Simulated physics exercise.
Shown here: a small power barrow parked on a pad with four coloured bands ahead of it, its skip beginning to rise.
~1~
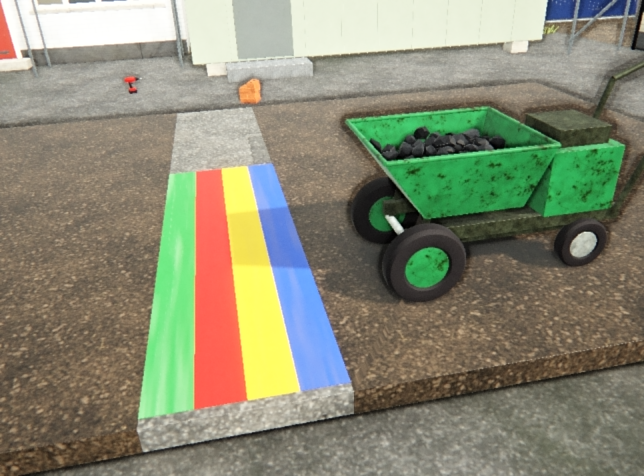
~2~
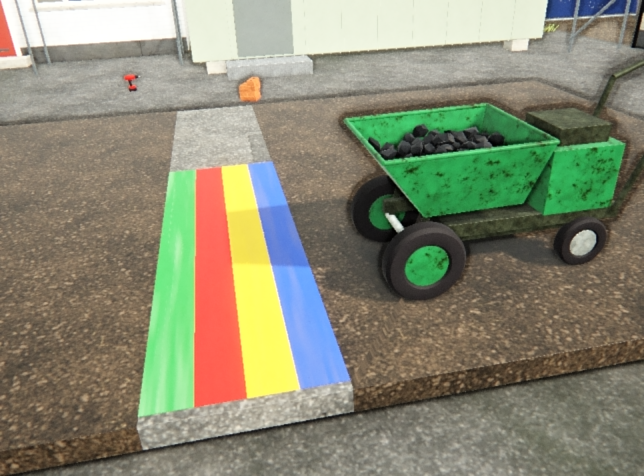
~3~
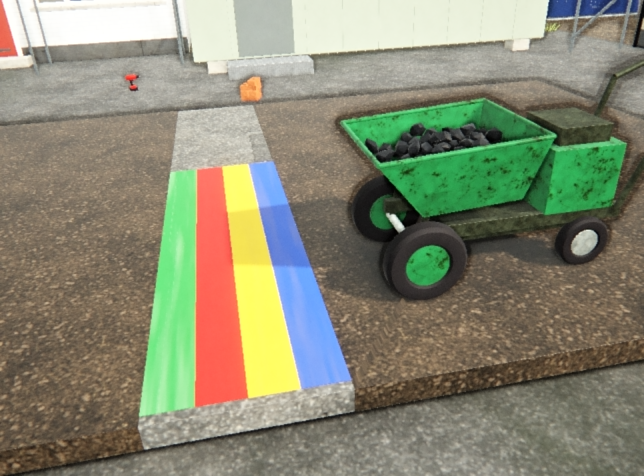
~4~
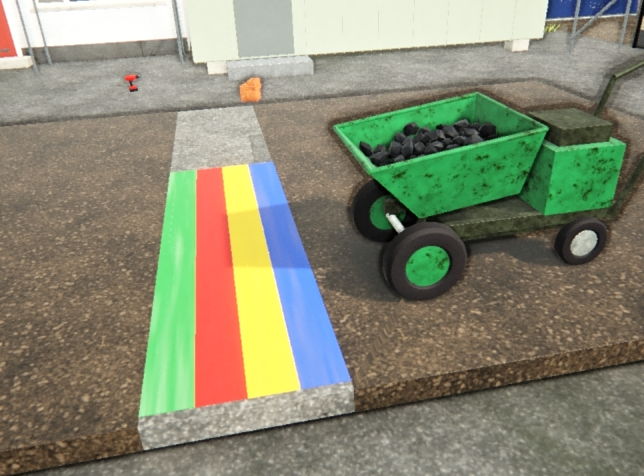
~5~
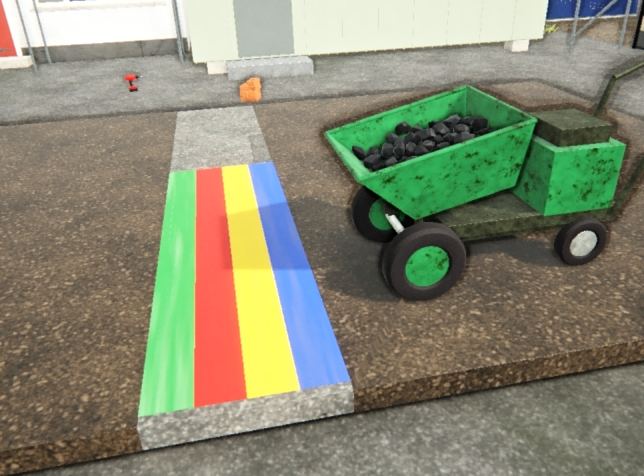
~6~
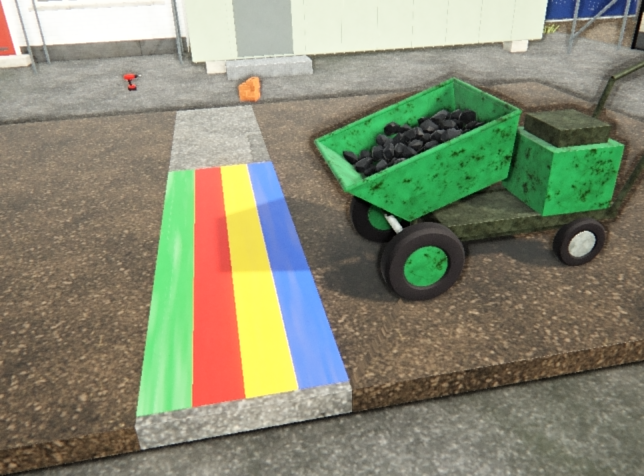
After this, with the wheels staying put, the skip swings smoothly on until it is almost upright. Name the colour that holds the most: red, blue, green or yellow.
That would be yellow.
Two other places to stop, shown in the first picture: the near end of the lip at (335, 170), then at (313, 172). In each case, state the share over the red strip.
Position 1 near 30 %, position 2 near 30 %.
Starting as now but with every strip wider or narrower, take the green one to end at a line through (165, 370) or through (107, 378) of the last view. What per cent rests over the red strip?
I get 20 % for the first one and 10 % for the second.
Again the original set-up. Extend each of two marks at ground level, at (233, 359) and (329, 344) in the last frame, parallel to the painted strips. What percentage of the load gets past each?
In order: Near 20 %, then 70 %.
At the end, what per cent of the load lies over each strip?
Blue strip: 15 %, yellow strip: 30 %, red strip: 15 %, green strip: 5 %.
Just after the last frame, skip tipped steeply; every one in the skip.
A moment on, skip tipped right over; the larger part in the skip; about a tenth over the blue strip; about a tenth over the yellow strip; just a few over the red strip.
Further on, skip tipped right over; roughly a third in the skip; roughly a quarter over the blue strip; roughly a third over the yellow strip; about a tenth over the red strip; about a tenth over the green strip; just a few off the paint.
When it is over, skip tipped right over; roughly a third in the skip; roughly a quarter over the blue strip; roughly a third over the yellow strip; about a tenth over the red strip; about a tenth over the green strip; just a few off the paint.
